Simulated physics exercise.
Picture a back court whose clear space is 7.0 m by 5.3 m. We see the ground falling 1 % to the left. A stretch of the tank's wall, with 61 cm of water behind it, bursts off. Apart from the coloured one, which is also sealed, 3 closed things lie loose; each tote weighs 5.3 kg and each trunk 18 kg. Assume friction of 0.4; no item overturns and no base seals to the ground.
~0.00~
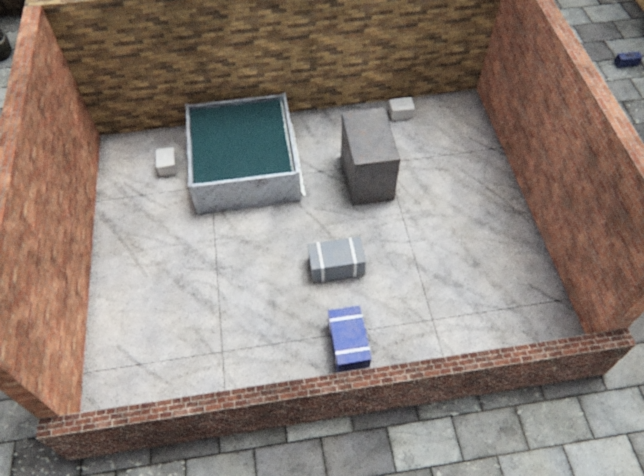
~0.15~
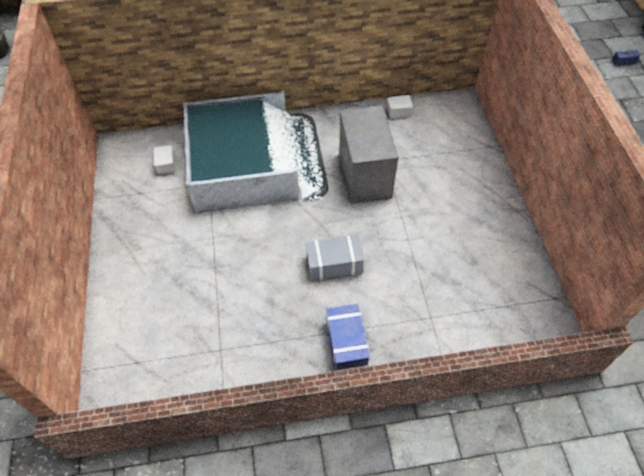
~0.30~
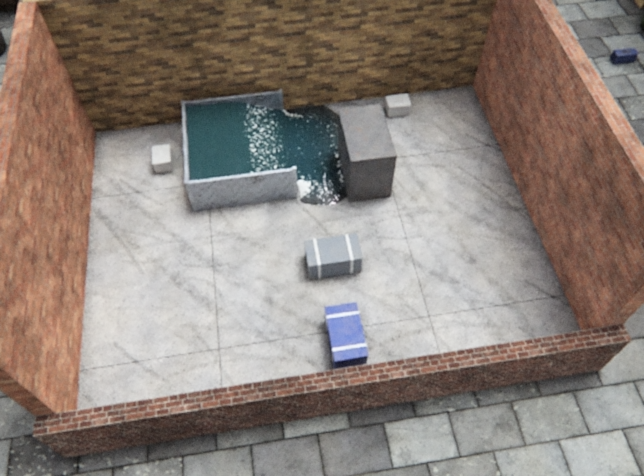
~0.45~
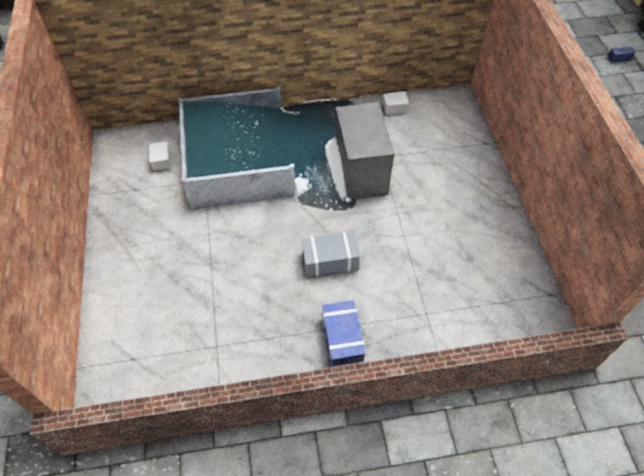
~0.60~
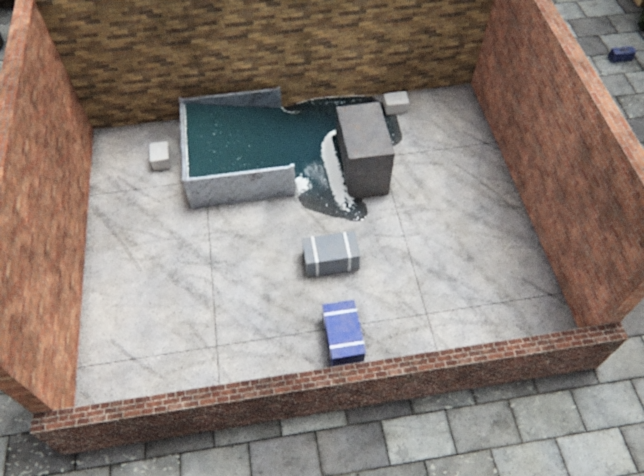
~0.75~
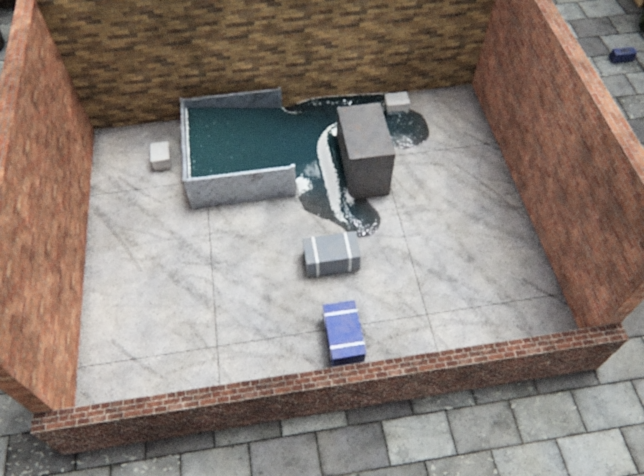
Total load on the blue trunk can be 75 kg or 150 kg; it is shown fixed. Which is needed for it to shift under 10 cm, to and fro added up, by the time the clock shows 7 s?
I expect that the lower weight is enough.
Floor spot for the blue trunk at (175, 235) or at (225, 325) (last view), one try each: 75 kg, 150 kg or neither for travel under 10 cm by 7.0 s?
At the first place the small mass does it, and at the second the small mass does it.
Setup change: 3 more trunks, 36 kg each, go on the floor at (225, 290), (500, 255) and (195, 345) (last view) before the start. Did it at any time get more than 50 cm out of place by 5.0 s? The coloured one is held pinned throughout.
One after another they come out within the mark, beyond the mark, within the mark.
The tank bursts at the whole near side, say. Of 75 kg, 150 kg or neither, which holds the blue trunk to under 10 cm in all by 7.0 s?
In that case, it takes the heavy one.
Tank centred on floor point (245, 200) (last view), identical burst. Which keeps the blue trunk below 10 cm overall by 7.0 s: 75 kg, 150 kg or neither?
For that case: Lighter one suffices.
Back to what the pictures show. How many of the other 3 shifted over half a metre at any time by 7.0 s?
2 in all.
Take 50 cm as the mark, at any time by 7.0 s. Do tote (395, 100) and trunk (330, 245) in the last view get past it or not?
The first is over the limit and the second is over the limit.
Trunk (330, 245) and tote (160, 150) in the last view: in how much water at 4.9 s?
About 4 and 0 cm.
After 1.4 s the blue trunk would be 0 cm from its start with 75 kg and 0 cm from its start with 150 kg; 0 cm of water round it then.
After 3.1 s the blue trunk would be 1 cm from its start with 75 kg and 0 cm from its start with 150 kg; 3 cm of water round it then.
After 4.9 s the blue trunk would be 1 cm from its start with 75 kg and 0 cm from its start with 150 kg; 8 cm of water round it then.
After 7.0 s the blue trunk would be 1 cm from its start with 75 kg and 0 cm from its start with 150 kg; 7 cm of water round it then.
